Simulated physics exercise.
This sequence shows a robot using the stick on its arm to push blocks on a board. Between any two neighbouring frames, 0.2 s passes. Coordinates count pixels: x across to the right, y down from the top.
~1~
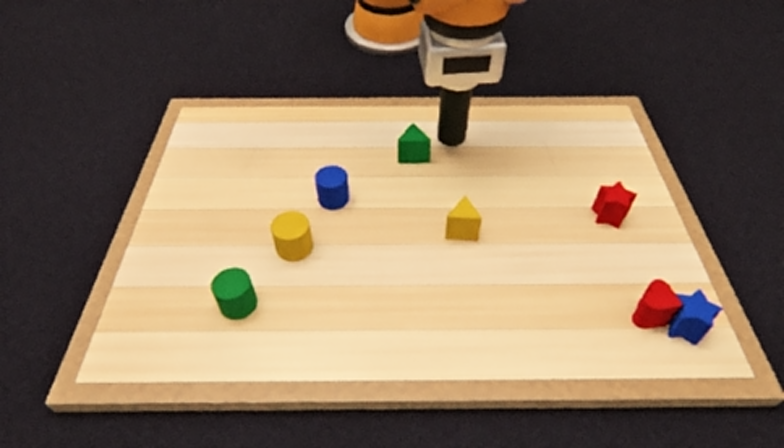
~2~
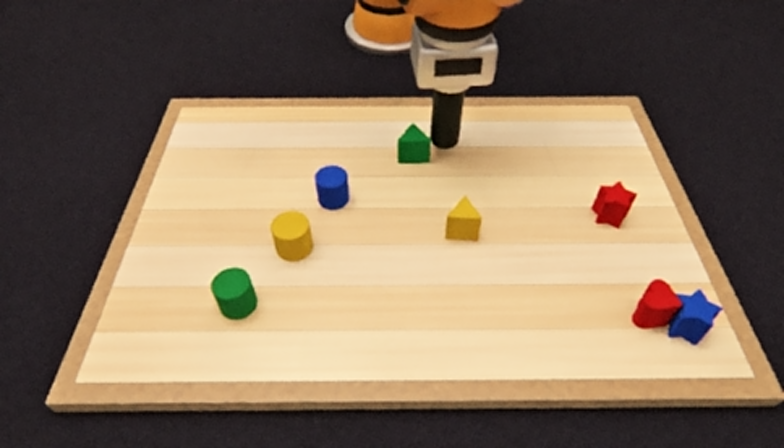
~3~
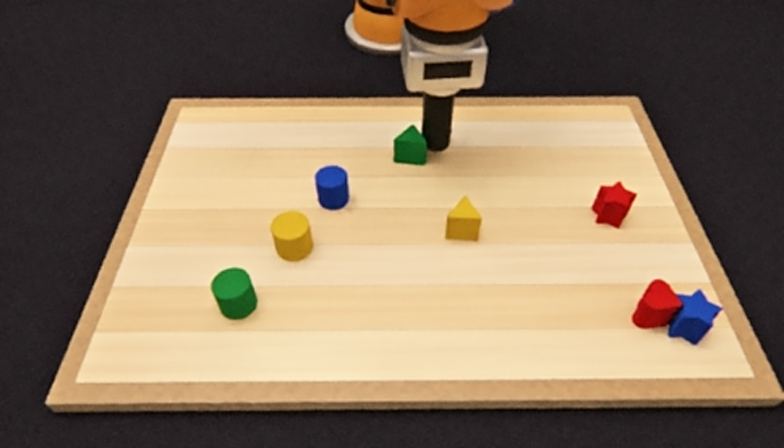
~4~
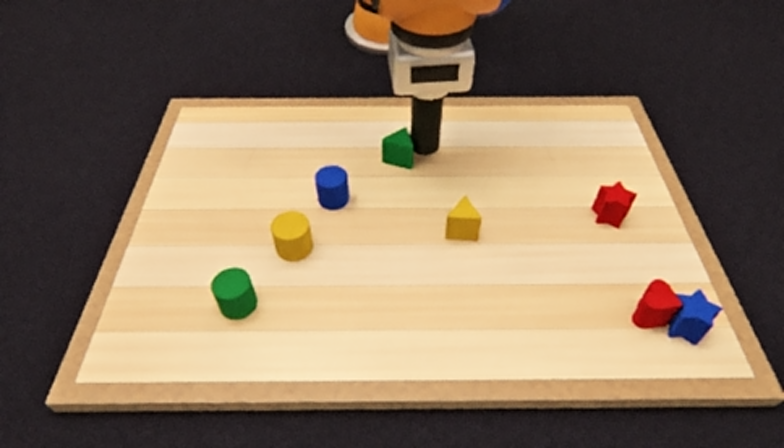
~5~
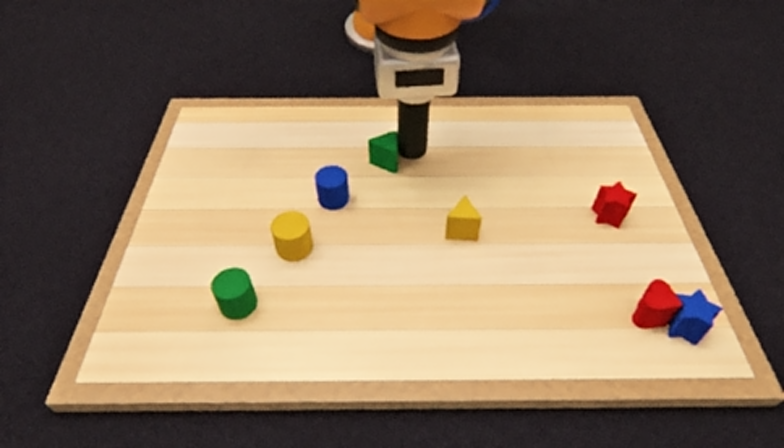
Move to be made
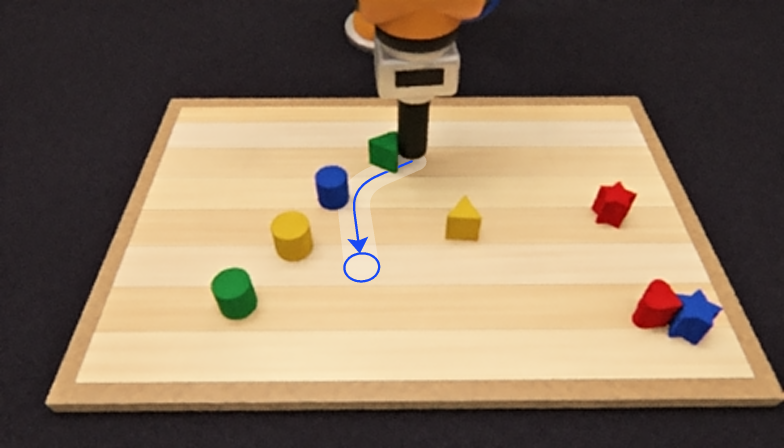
A robot arm moved its black stick left along the top of the wooden board and nudged the green triangular block a short way toward the blue cylinder, while the other blocks stayed still.
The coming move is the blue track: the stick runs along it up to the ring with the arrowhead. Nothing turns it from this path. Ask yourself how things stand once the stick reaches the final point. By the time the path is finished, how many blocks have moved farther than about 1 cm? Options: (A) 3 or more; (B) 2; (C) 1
The one that fits is B, 2.
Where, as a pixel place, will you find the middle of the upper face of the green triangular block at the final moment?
The answer is (349, 146).
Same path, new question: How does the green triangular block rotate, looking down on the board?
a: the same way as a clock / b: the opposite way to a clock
The one that fits is a, the same way as a clock.
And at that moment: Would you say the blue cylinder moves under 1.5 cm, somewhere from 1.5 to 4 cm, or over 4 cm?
1.5 to 4 cm.
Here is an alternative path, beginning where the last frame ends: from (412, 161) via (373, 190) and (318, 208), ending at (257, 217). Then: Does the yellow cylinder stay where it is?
Yes, that is what happens.
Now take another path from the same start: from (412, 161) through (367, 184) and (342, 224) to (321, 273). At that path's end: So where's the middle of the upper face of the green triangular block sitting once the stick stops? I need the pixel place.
Close to (350, 146).
Path on the board, from (412, 161) by way of (367, 182) and (356, 221) to (362, 267).
On the path given first. One third of the way, stick at (366, 172); green triangular block at (348, 146), turned 45° clockwise.
Two thirds of the way, stick at (355, 212); blue cylinder at (319, 185); green triangular block at (349, 146), turned 45° clockwise.
At the end, stick at (361, 257); yellow cylinder in place; blue cylinder at (319, 185); green triangular block at (349, 146), turned 45° clockwise.
